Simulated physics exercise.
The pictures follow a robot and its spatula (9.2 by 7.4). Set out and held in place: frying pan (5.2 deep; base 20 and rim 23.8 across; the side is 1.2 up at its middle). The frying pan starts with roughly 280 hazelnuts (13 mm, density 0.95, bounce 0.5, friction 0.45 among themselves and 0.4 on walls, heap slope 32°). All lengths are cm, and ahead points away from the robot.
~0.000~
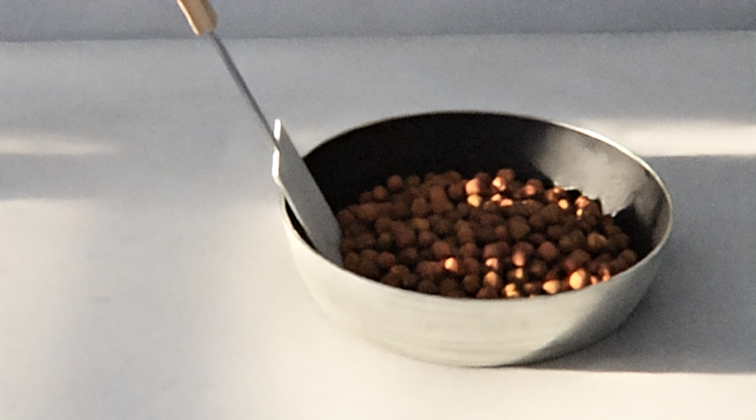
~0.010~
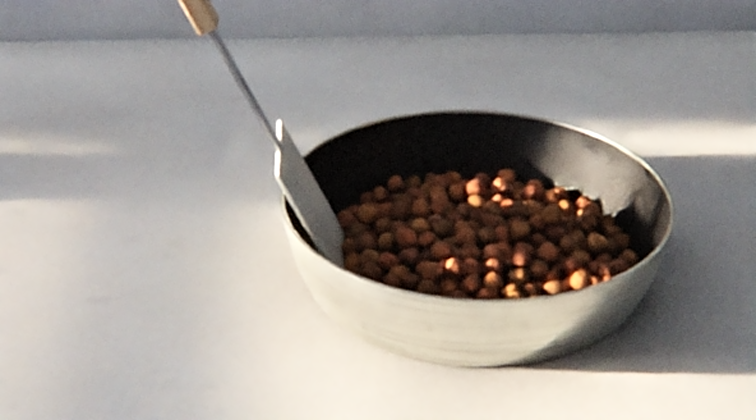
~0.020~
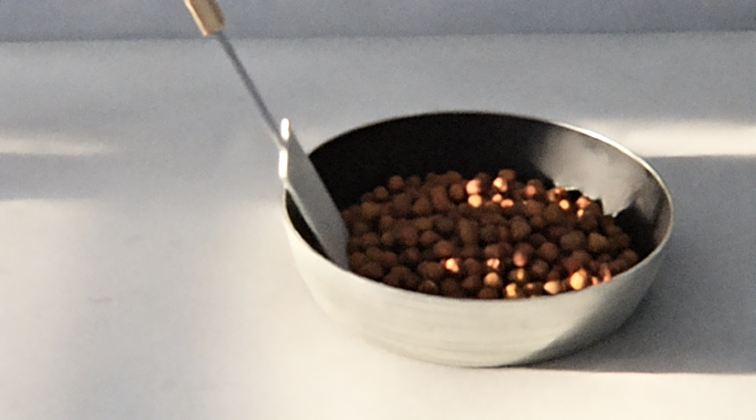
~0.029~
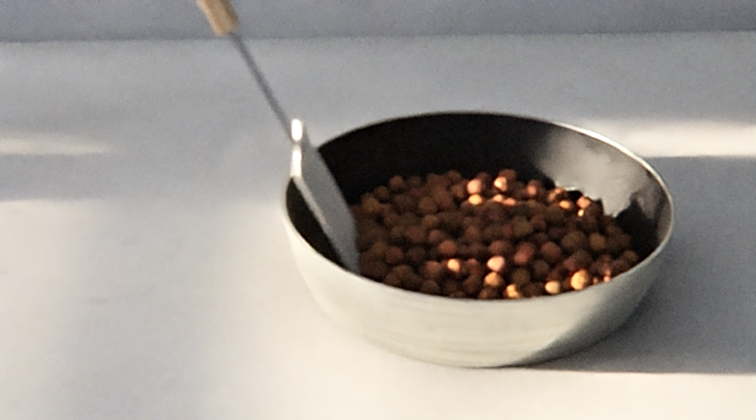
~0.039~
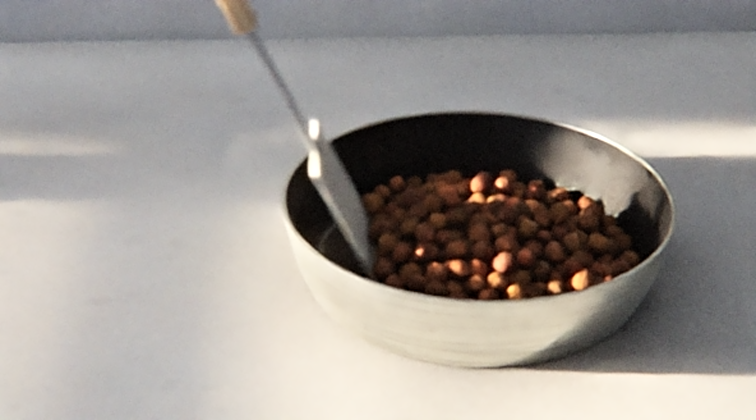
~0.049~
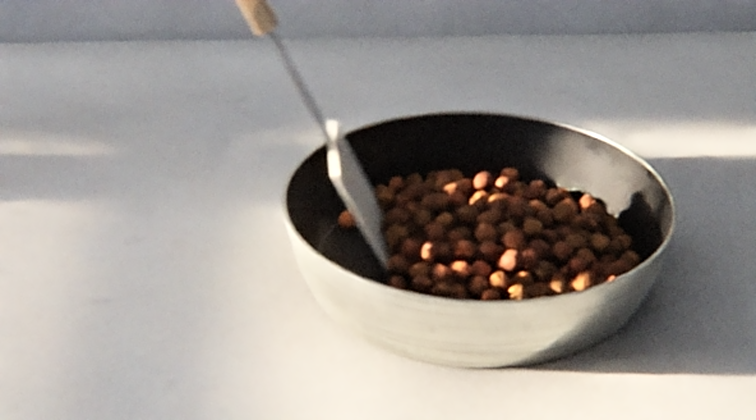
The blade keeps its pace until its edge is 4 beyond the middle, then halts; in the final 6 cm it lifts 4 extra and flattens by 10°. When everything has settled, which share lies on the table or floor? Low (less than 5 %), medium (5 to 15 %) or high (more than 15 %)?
On the table or floor the share is medium, 5 to 15 %.
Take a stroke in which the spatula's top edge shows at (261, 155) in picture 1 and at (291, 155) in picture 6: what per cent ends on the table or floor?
About 0 per cent.
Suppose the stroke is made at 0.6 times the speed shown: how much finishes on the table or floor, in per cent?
About 0 per cent.
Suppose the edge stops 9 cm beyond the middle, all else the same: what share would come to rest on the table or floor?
Then about 20 per cent.
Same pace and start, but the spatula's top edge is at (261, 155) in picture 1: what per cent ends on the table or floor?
Some 10 per cent.
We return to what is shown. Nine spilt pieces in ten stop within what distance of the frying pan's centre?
About 60 cm.
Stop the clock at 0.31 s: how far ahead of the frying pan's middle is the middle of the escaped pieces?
About 20 cm.
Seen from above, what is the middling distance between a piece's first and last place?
Some 3 cm.
After 0.07 s, sloping 65°, highest piece 6 above the table; 282 in the frying pan.
After 0.10 s, sloping 61°, highest piece 7 above the table; 282 in the frying pan.
After 0.31 s, sloping 55°, highest piece 5 above the table; 257 in the frying pan, 22 on the table or floor, 3 on the blade or in flight.
After 1.36 s, sloping 55°, highest piece 4 above the table; 257 in the frying pan, 25 on the table or floor.
In the end, 257 in the frying pan, 25 on the table or floor. That is 9 % on the table or floor.
